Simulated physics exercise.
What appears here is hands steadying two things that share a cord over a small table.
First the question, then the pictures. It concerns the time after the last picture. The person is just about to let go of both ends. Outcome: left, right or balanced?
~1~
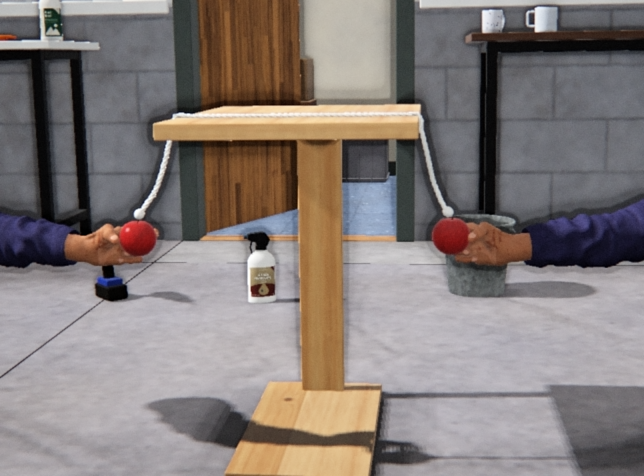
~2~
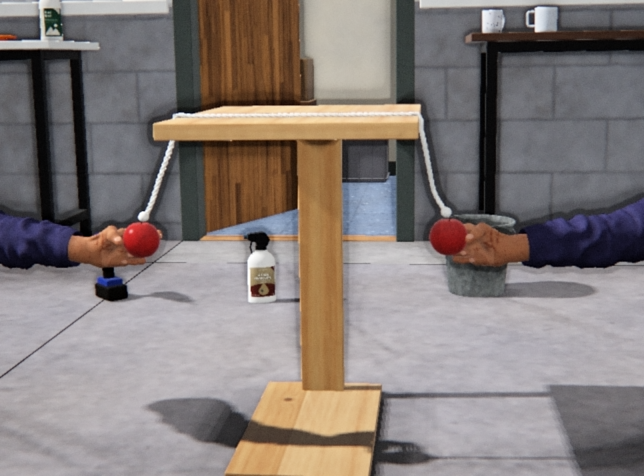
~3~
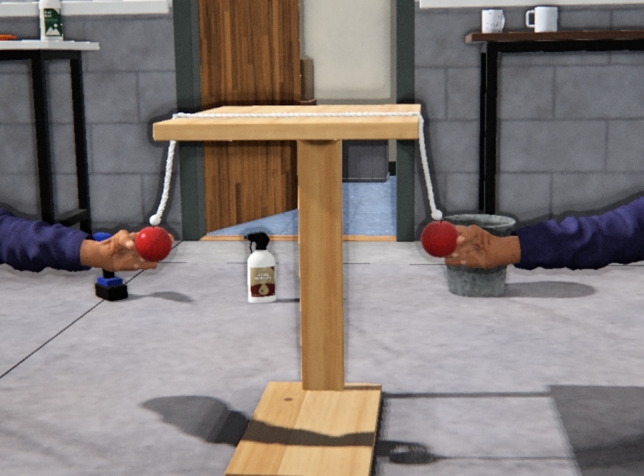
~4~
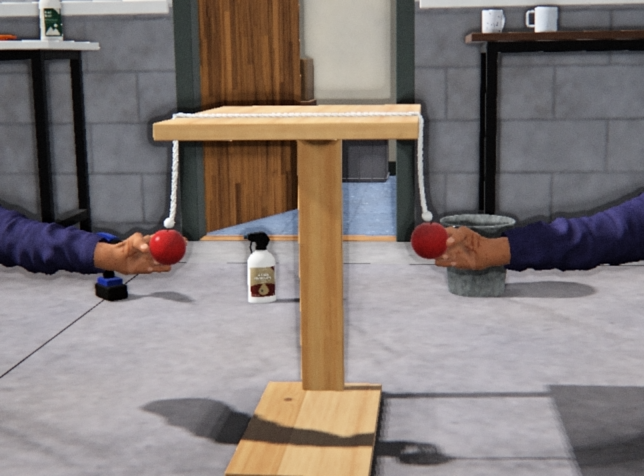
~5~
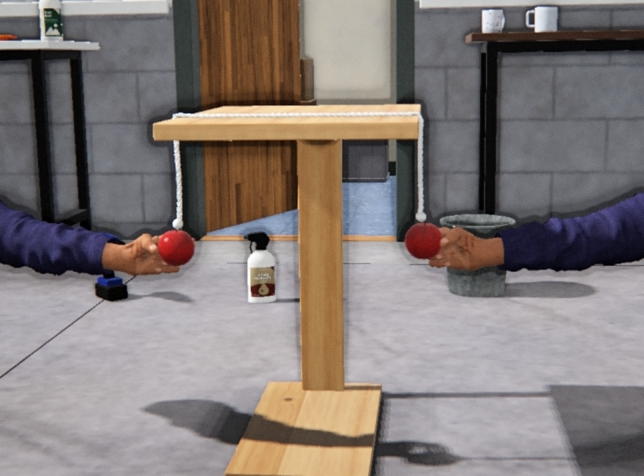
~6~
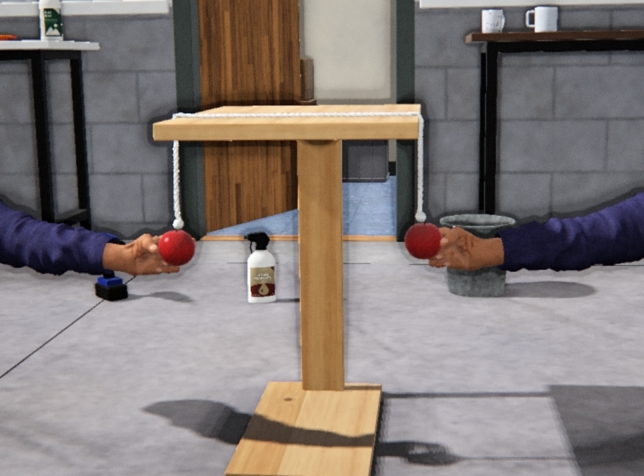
Balanced.
Then, 0.26 s on from there, left apple still level near (180, 250); right apple still level near (421, 242).
Then, 0.90 s on from there, left apple still level near (178, 250); right apple still level near (423, 242).
In the end, left apple still level near (179, 250); right apple still level near (424, 242). The cord stays as it is.
